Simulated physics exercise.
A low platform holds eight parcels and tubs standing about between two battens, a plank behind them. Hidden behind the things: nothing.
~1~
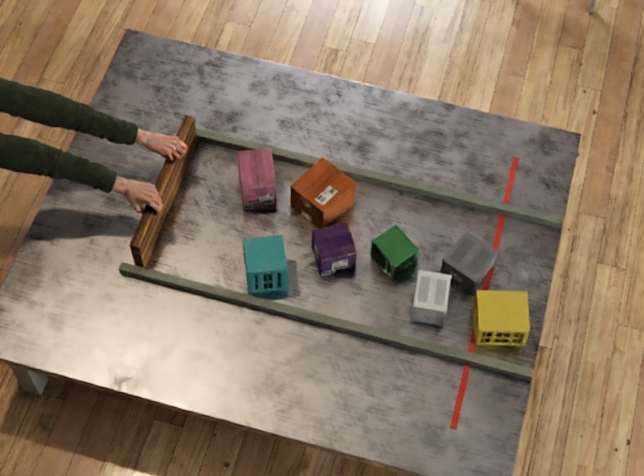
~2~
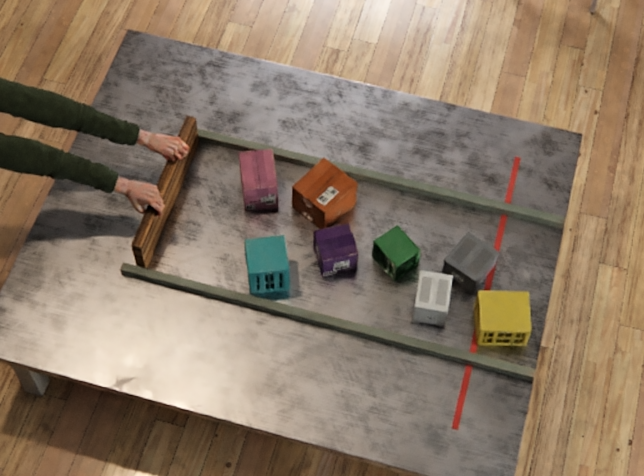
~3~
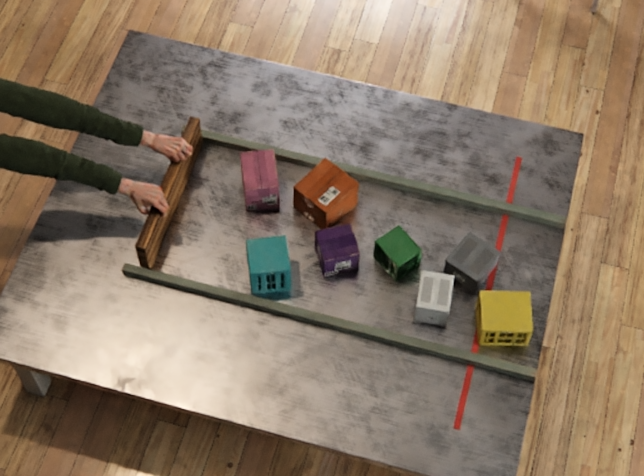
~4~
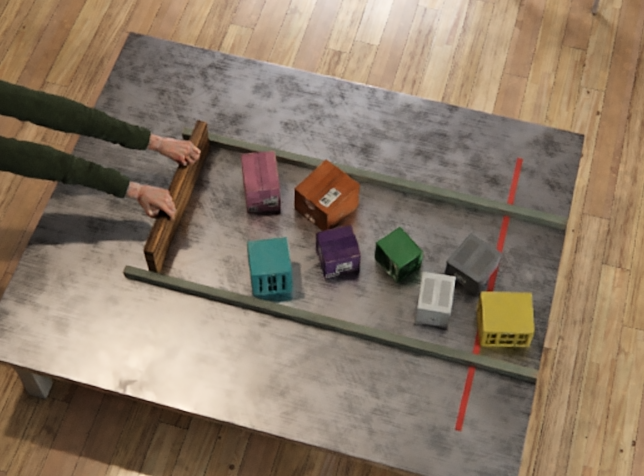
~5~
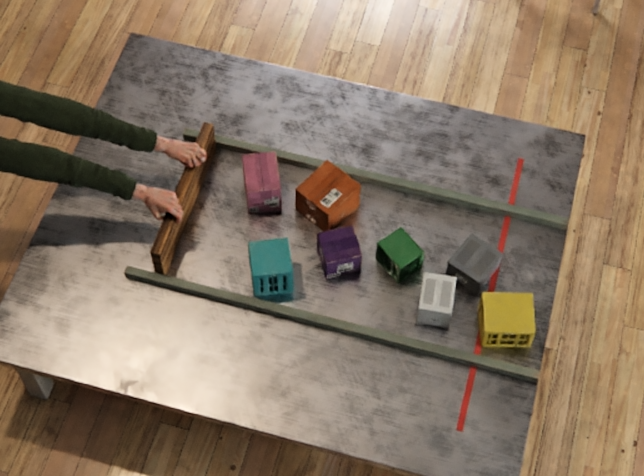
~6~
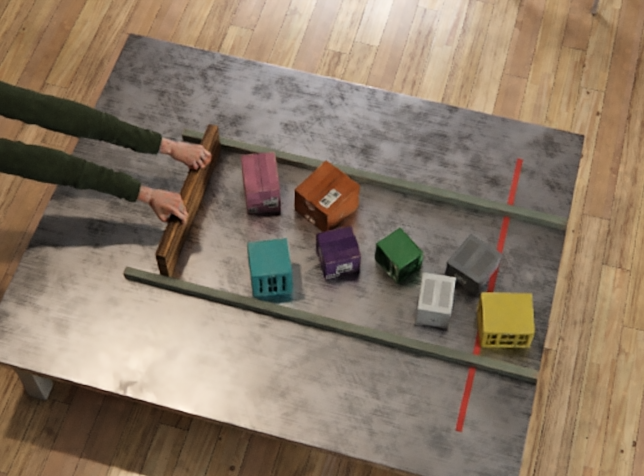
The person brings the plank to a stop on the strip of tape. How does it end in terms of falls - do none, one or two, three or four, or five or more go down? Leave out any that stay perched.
I reckon the ones pushed off reach one but not past two.
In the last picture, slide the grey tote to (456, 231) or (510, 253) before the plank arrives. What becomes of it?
In that order, it is pushed off; is pushed off.
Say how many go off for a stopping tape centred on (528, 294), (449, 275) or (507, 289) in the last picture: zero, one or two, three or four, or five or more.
Going through the places as listed, I'd say more than four, then zero, then five or more.
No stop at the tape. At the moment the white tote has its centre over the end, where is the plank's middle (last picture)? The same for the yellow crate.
The white tote puts it at (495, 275), the yellow crate at (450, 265).
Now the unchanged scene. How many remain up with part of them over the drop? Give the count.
Answer: 3.
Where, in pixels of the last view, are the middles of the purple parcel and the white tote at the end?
The first sits around (514, 298), while the other sits around (544, 335).
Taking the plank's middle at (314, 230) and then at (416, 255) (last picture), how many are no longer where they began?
At first I count 3, and then 8.
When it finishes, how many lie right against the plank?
The count comes out at 3.
Early on, none off yet; yellow crate at rest near (505, 320); grey tote at rest near (473, 264); white tote at rest near (435, 301).
A while later, none off yet; yellow crate travelled a little near (530, 330); grey tote travelled about its own width near (534, 278); white tote travelled about its own width near (486, 320).
Finally, the number that fall off is one or two; lost, grey tote and yellow crate.
